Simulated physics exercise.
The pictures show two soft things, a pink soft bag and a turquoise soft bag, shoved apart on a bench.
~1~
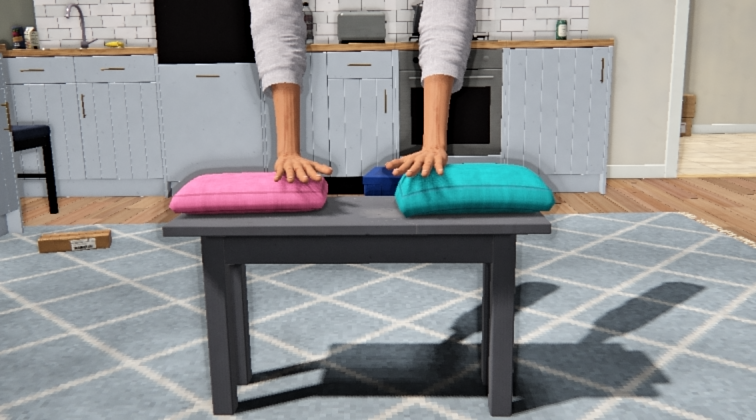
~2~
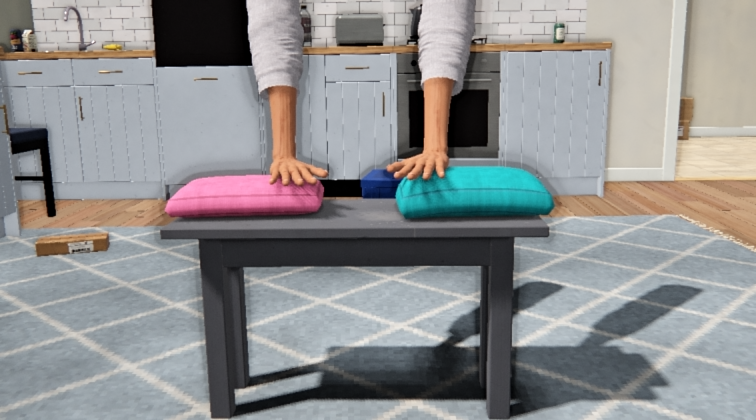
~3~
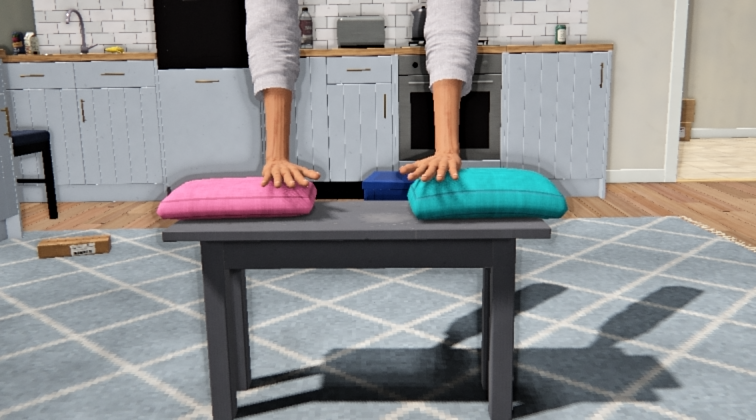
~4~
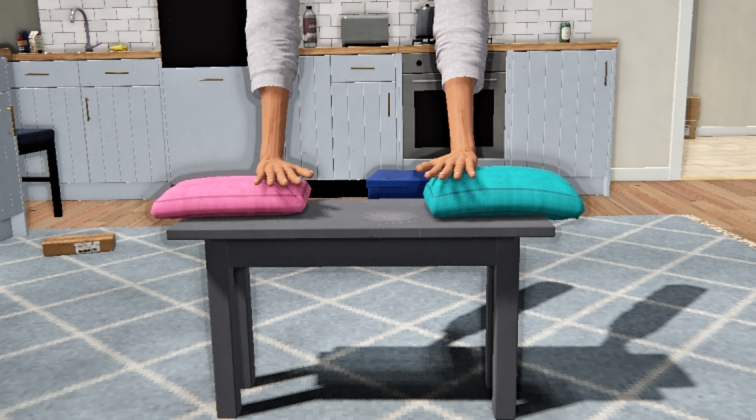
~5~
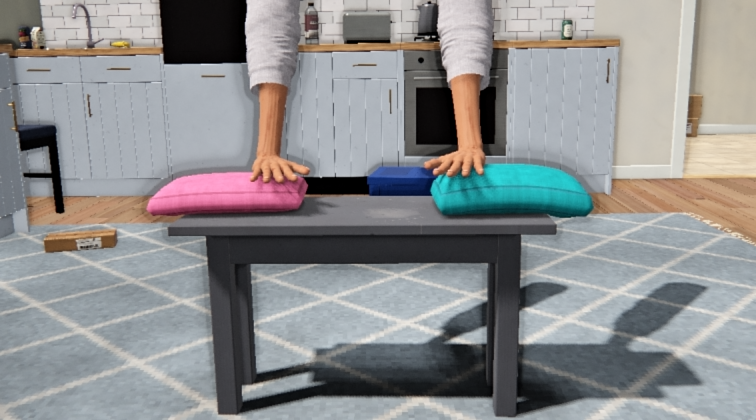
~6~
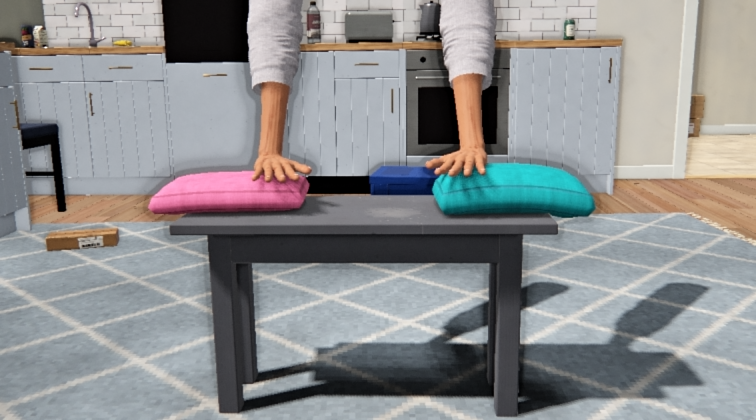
In a kitchen, two hands pushing a pink soft bag left and a turquoise one right, both overhanging the bench ends.
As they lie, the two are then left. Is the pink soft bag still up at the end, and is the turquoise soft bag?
My guess is the pink soft bag sticks around. My guess is the turquoise soft bag sticks around.
Then, 0.52 s past the final frame, pink soft bag unmoved; turquoise soft bag unmoved.
When it is over, pink soft bag unmoved; turquoise soft bag unmoved. The pink soft bag stays up there and the turquoise soft bag remains on top.
